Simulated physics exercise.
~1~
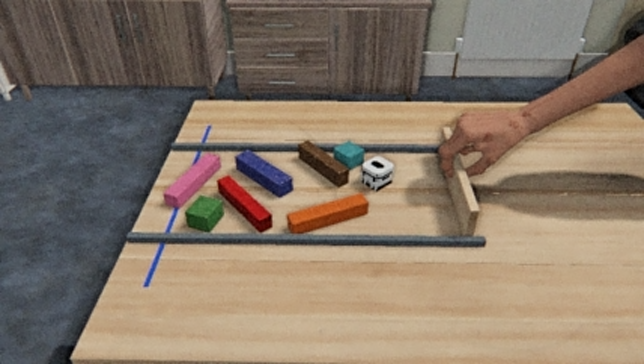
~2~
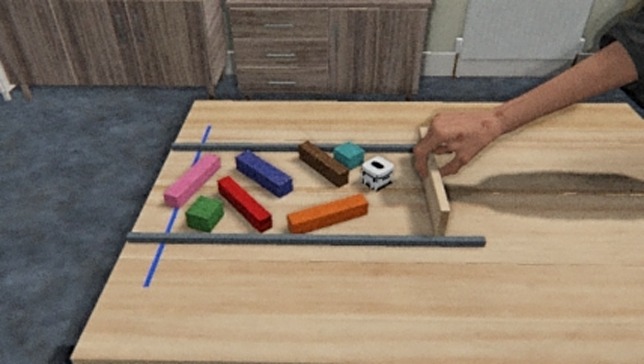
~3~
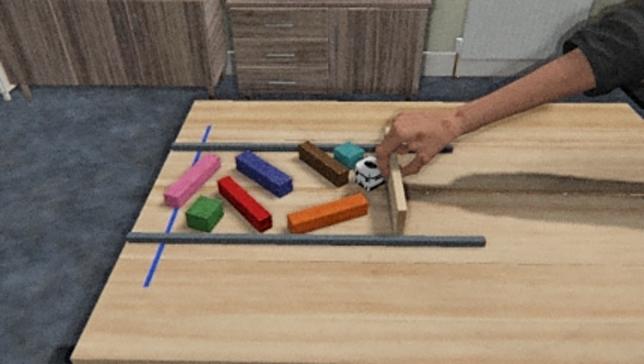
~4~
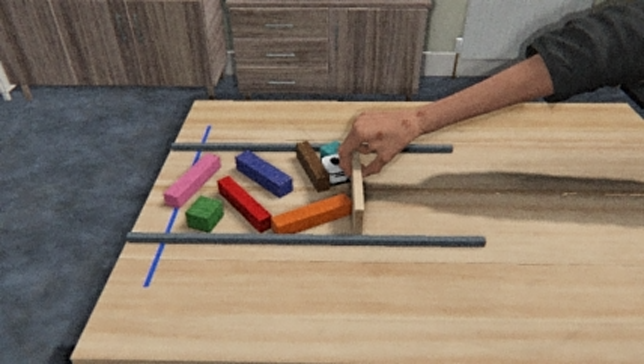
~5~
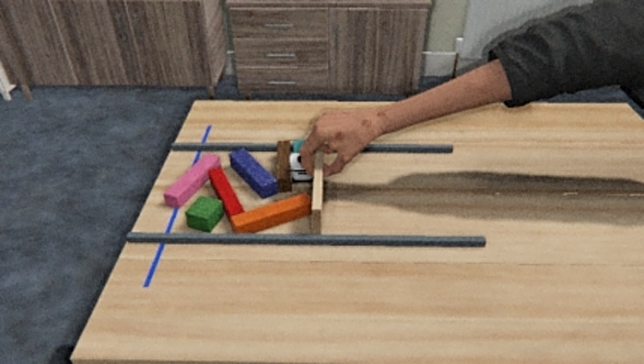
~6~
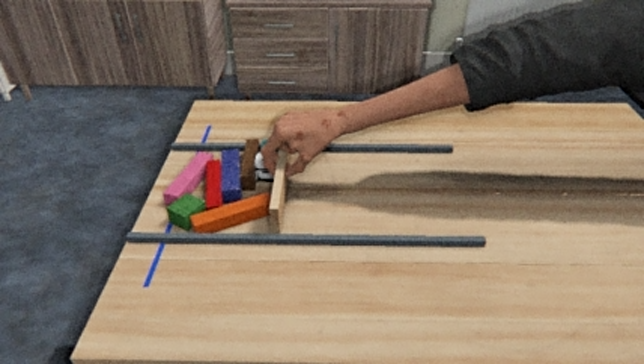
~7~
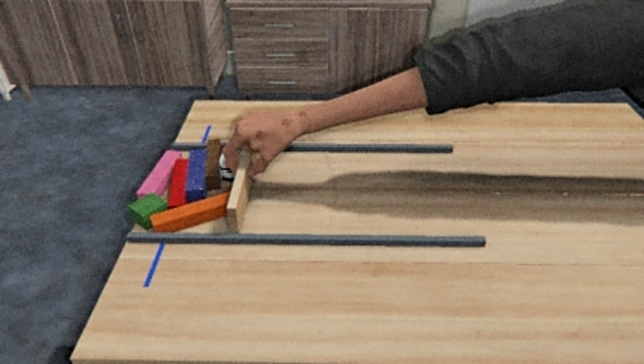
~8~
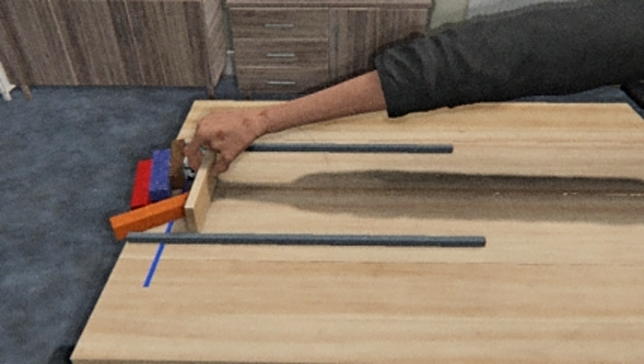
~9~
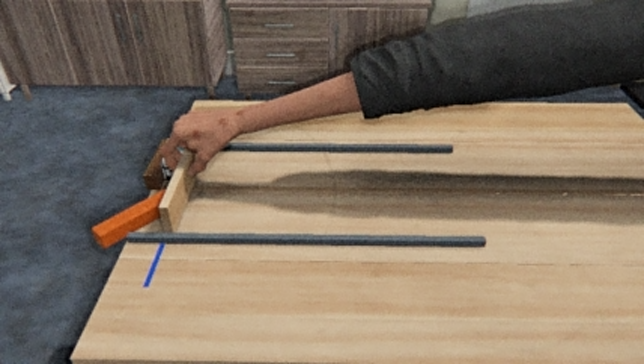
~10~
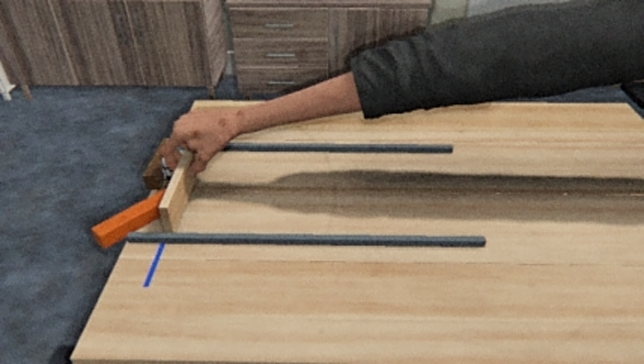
A hand pushes an upright wooden board leftward between two dark rails on a light wood table, seen from above at an angle, with wooden cabinets behind. Ahead of it lie pink, green, red, blue, brown and orange blocks, a teal piece and a small white-and-black case, with blue tape near the left edge. The board gathers the case and the orange bar first, then packs the rest together. The cluster slides across the tape, and the pink, green, red and blue pieces drop off the edge. The board stops near the tape, leaving the orange bar jutting over the edge beside the brown one.
